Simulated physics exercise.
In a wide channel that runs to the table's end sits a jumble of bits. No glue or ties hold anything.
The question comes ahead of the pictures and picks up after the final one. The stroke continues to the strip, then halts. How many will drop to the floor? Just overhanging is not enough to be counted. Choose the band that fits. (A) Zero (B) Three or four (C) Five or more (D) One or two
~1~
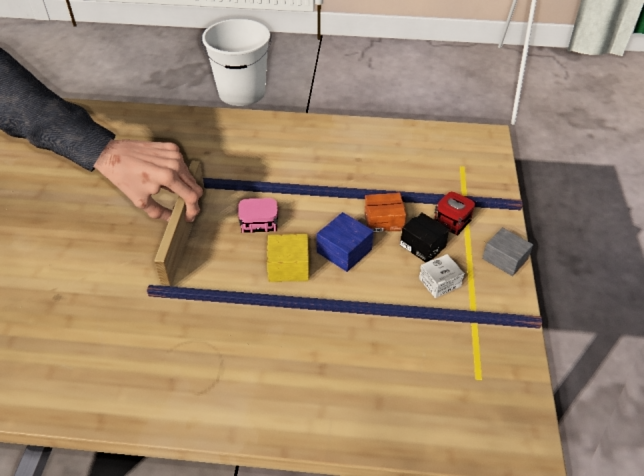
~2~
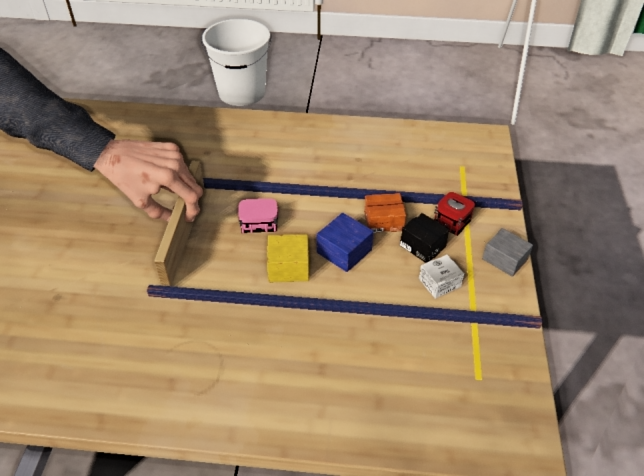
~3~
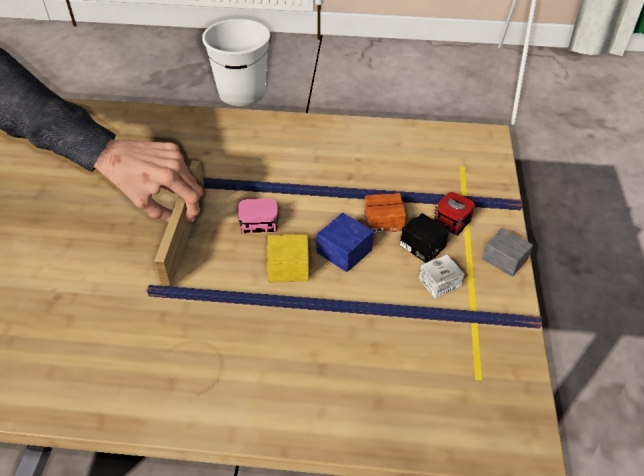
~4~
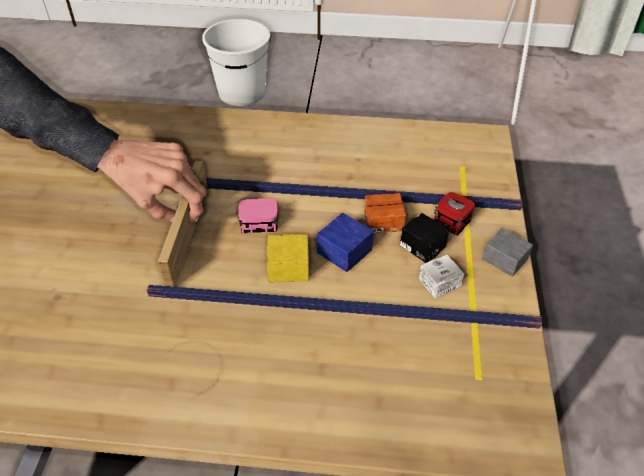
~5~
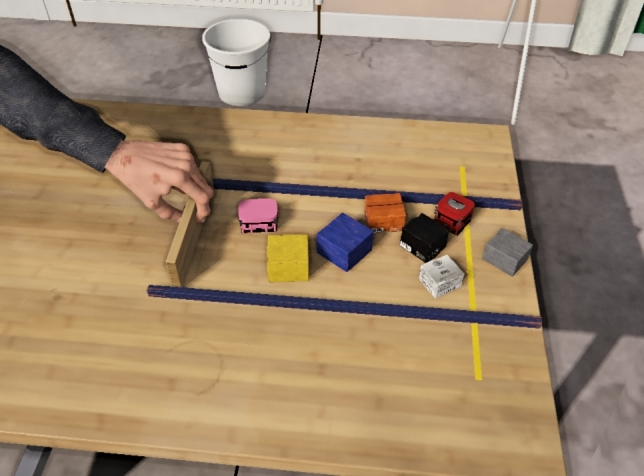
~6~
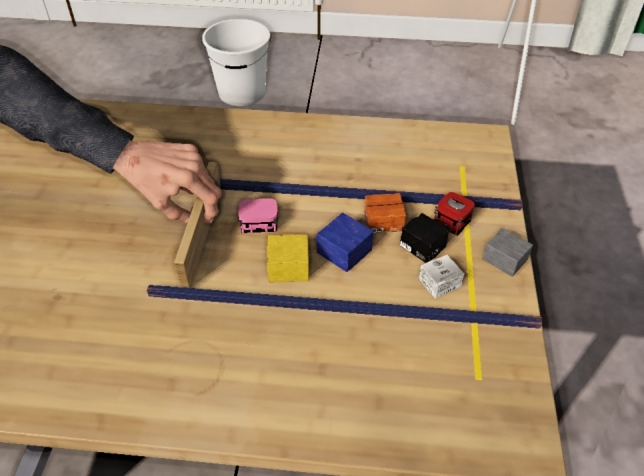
Option B: Three or four.
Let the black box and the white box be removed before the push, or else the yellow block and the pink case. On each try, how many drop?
Try one: 2; try two: 1.
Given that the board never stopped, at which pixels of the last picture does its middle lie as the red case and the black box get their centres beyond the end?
Estimated middle: (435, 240), and (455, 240) for the other.
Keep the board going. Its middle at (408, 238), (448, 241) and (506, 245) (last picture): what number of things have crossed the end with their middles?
By position: 0 / 2 / 6.
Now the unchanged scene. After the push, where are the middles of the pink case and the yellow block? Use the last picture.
Close to (488, 235); the other close to (495, 282).
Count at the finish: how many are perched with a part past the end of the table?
As for overhanging, the count is 3.
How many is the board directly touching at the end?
It is in contact with 2.
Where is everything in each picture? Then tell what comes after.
In the first frame, grey block (507, 252); red case (454, 213); white box (441, 276); board (182, 221); tape (469, 257).
In the second frame, red case (454, 213); pink case (259, 216).
In the third frame, white box (441, 276); blue block (345, 242).
In the fourth frame, grey block (507, 252); board (185, 222).
In the fifth frame, red case (454, 213); black box (424, 238).
In the sixth frame, grey block (507, 252); red case (454, 213); white box (441, 276); board (200, 223); tape (469, 257).
Soon after, none off yet; grey block at rest near (507, 252); red case at rest near (454, 213); white box at rest near (441, 276).
In the end, the number that fall off is three or four; gone, black box, red case and grey block.
